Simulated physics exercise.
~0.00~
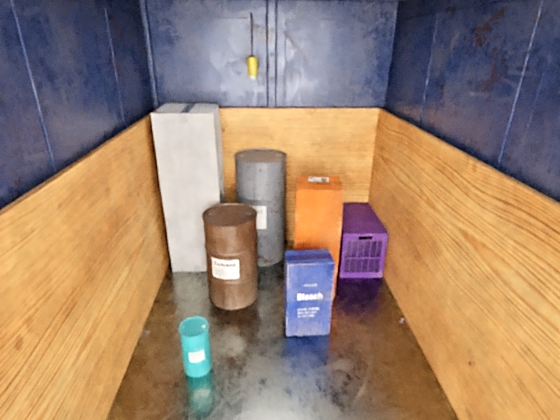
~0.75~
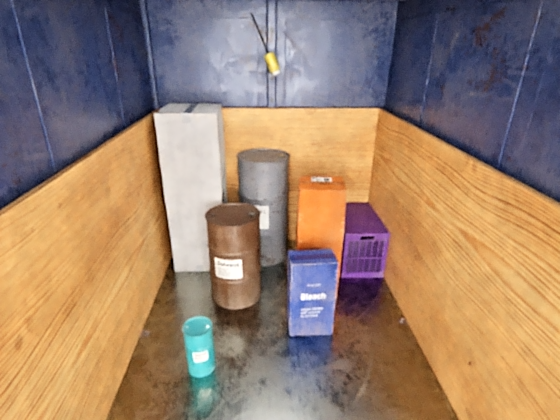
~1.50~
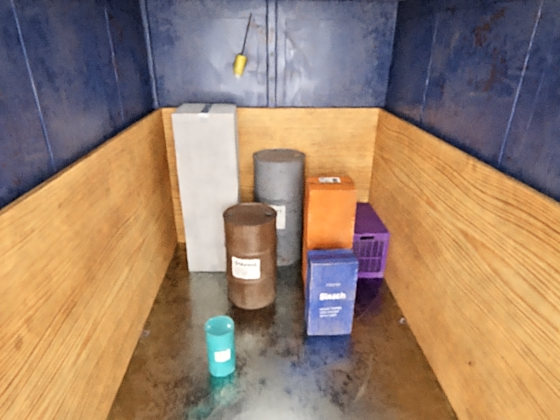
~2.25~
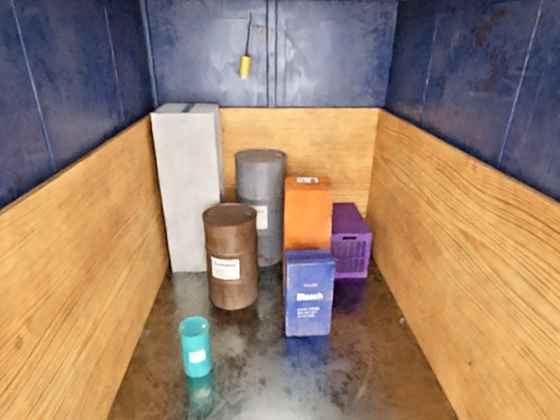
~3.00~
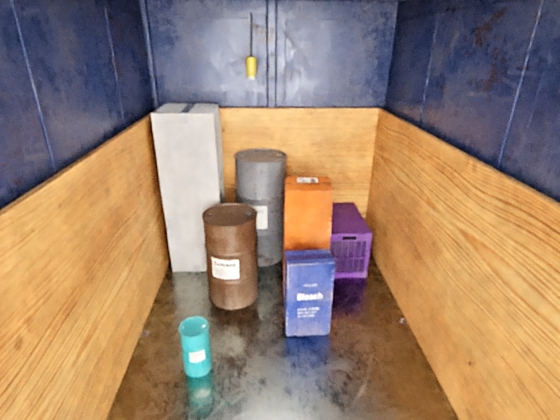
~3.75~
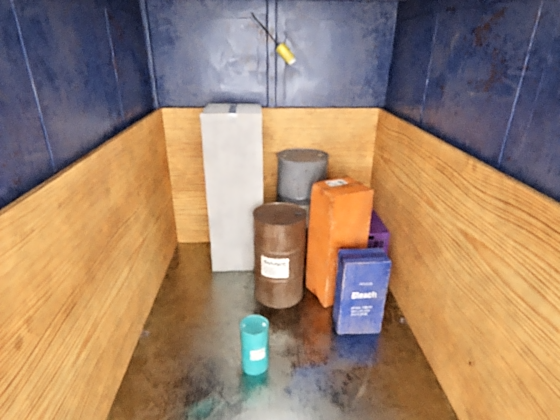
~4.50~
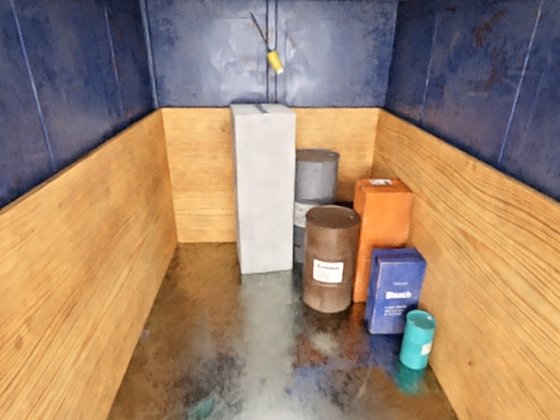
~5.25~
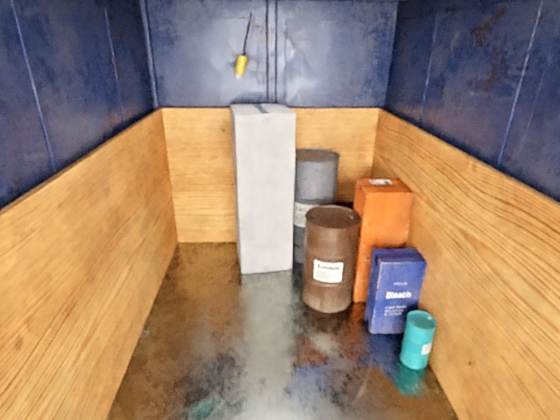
Drums, boxes and a turquoise canister sliding left and right in a van's load bay, ending upright and bunched toward the right.
